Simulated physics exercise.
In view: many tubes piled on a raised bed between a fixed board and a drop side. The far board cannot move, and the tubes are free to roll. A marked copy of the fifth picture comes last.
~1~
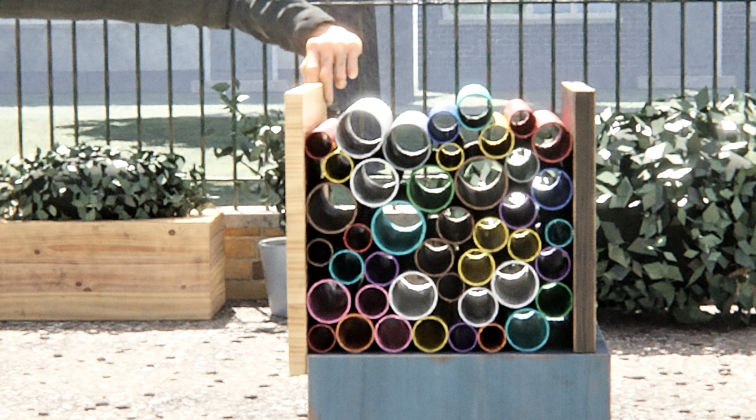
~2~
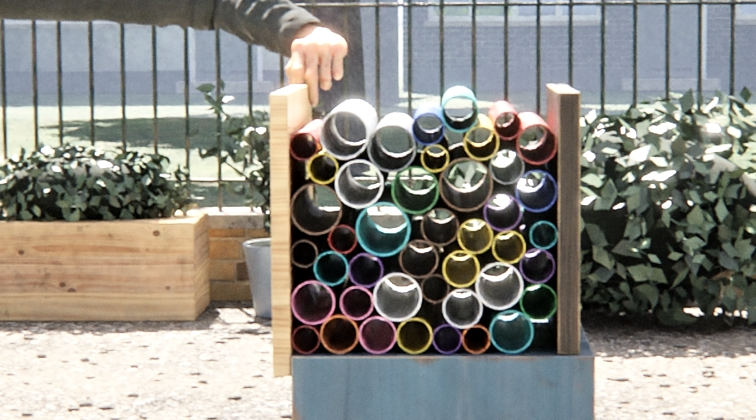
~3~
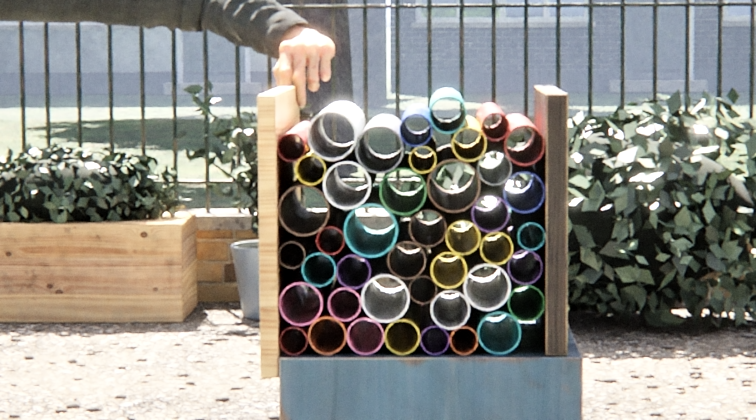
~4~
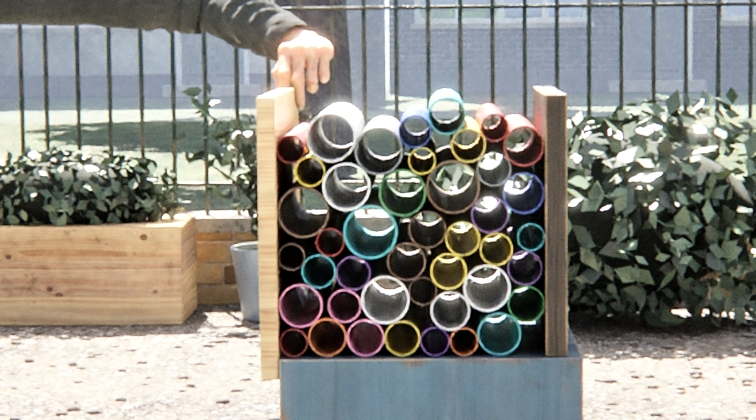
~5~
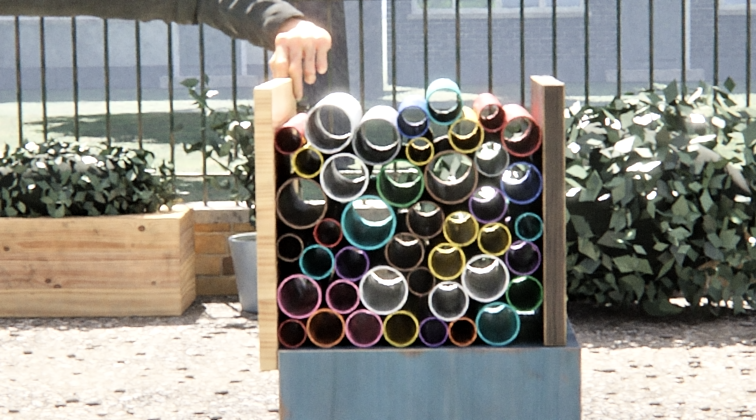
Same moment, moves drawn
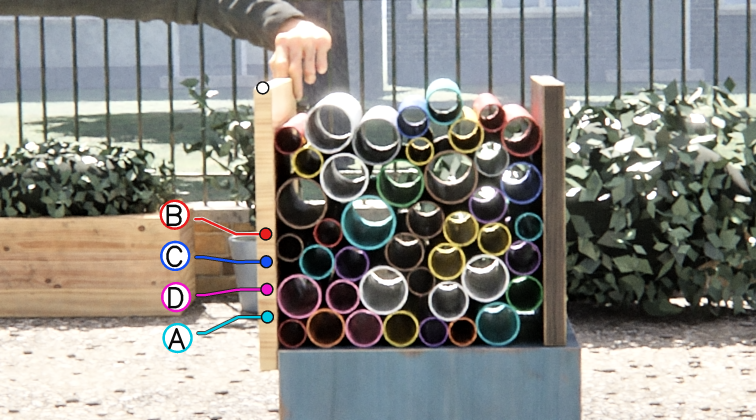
A hand rested on top of the left wooden board beside a stack of colourful tubes on a blue-grey base, and the tubes stayed still while the view drifted slightly to the right.
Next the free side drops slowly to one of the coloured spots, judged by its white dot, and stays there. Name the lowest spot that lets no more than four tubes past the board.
Down to B.
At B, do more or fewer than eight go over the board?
Fewer than eight.
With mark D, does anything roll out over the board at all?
At D: Yes.
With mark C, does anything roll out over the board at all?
At C: Yes.
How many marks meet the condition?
The number is one.
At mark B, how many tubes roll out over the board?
The count is three.
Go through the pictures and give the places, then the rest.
A brown tube (331, 208); a yellow tube (338, 167); a yellow tube (450, 157), in the first picture.
A yellow tube (435, 158); a turquoise tube (460, 113), in the second picture.
Side board (282, 221); a red tube (294, 340), in the third picture.
An orange tube (464, 342); a green tube (527, 304), in the fourth picture.
A purple tube (523, 258); a brown tube (290, 248); a brown tube (301, 203), in the fifth picture.
On the copy, A at (268, 317); B at (266, 234); C at (267, 262); D at (267, 289); the white dot at (263, 88).
On B. First, top of the board (274, 154).
Then, top of the board (275, 230).
Finally, top of the board (276, 233), three out over the board.
By contrast, A more than four out over the board; C more than four out over the board; D more than four out over the board.
